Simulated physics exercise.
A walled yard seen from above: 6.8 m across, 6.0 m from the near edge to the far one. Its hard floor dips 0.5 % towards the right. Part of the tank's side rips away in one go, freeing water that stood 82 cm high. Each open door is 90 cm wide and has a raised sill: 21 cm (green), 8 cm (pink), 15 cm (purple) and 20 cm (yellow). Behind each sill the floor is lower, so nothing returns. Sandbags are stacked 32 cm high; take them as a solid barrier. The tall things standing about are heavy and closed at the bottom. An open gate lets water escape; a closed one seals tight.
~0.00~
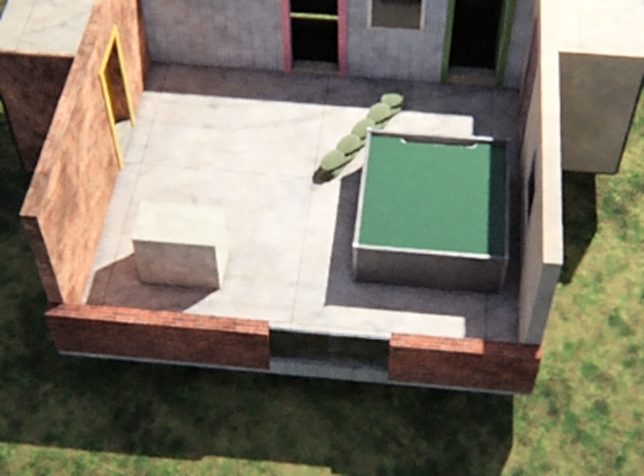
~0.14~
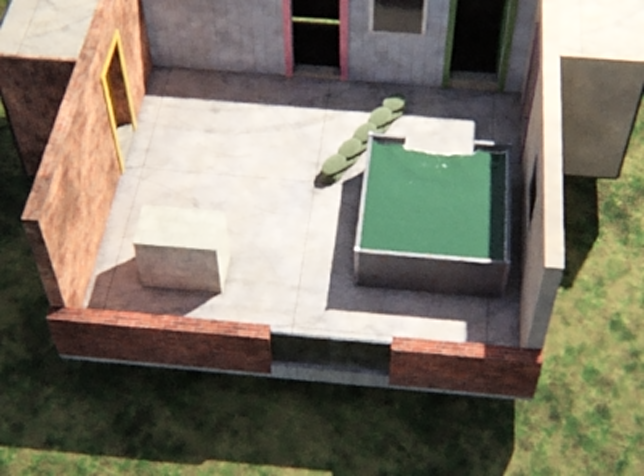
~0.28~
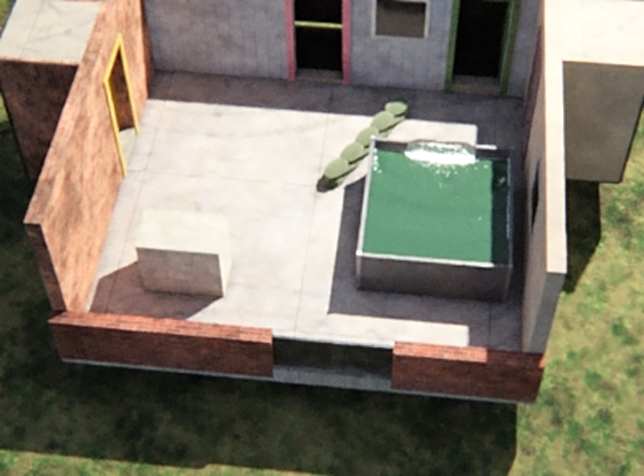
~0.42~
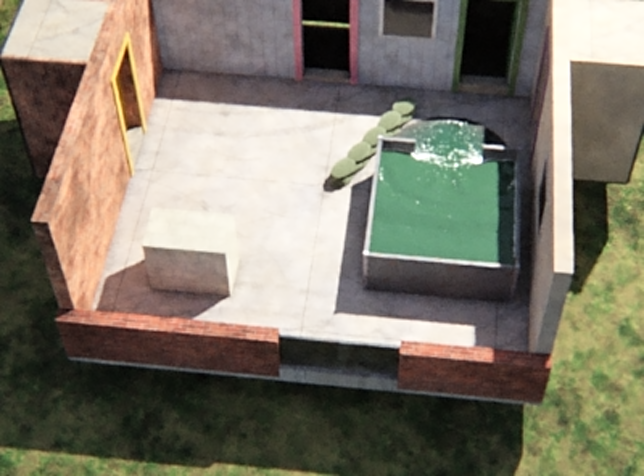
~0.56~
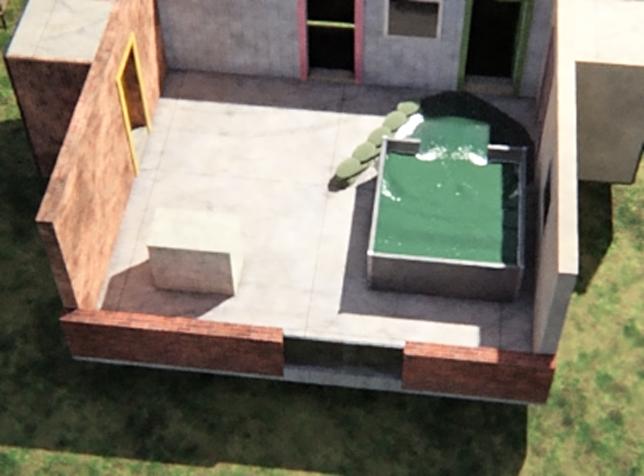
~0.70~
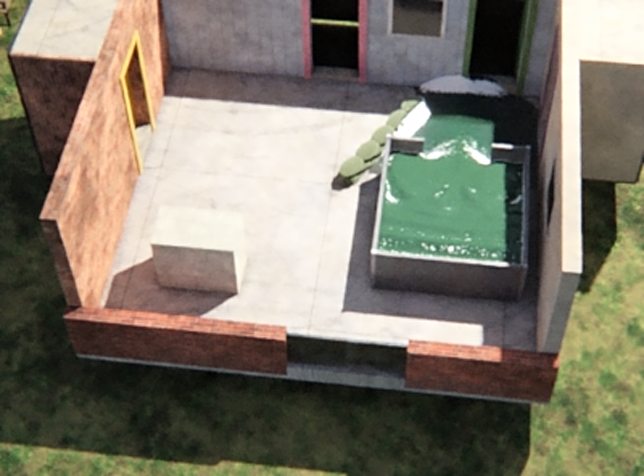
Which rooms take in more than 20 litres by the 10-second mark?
The water let in: At the green door it exceeds the limit; at the pink door it keeps below the limit; at the purple door it exceeds the limit; at the yellow door it does not reach the limit.
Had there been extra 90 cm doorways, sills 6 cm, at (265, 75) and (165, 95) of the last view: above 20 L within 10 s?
In turn: Not over, above.
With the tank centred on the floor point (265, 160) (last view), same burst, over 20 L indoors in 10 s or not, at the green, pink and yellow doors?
Then: Green below, pink above, yellow below.
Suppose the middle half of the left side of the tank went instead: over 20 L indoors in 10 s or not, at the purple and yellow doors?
Against that limit: Purple under, yellow over.
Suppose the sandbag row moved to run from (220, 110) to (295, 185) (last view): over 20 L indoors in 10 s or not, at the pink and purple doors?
Against that limit: Pink over, purple over.
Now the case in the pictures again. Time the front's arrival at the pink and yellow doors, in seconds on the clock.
Arrival: Pink 1.2 s, yellow 3.2 s.
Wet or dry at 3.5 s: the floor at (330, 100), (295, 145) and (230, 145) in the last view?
In that order: Wet, under water, under water.
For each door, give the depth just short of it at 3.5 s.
In cm: Green 34, pink 7, purple 28, yellow 11.
After 1.4 s water covers 20 % of the floor and is deepest (59 cm) near (452, 93); green door 48 cm at the sill, 71 L in, pink door 3 cm at the sill, 0 L in, purple door 18 cm at the sill, 0 L in, yellow door not reached.
After 2.2 s water covers 30 % of the floor and is deepest (56 cm) near (452, 93); green door 48 cm at the sill, 221 L in, pink door 6 cm at the sill, 0 L in, purple door 30 cm at the sill, 25 L in, yellow door not reached.
After 3.5 s water covers 55 % of the floor and is deepest (36 cm) near (418, 126); green door 34 cm at the sill, 362 L in, pink door 7 cm at the sill, 0 L in, purple door 28 cm at the sill, 123 L in, yellow door 11 cm at the sill, 0 L in.
After 6.0 s water covers 85 % of the floor and is deepest (28 cm) near (519, 180); green door 28 cm at the sill, 481 L in, pink door 6 cm at the sill, 0 L in, purple door 23 cm at the sill, 232 L in, yellow door 9 cm at the sill, 0 L in.
After 10.0 s water covers 95 % of the floor and is deepest (20 cm) near (519, 180); green door 18 cm at the sill, 504 L in, pink door 4 cm at the sill, 0 L in, purple door 17 cm at the sill, 278 L in, yellow door 6 cm at the sill, 0 L in.
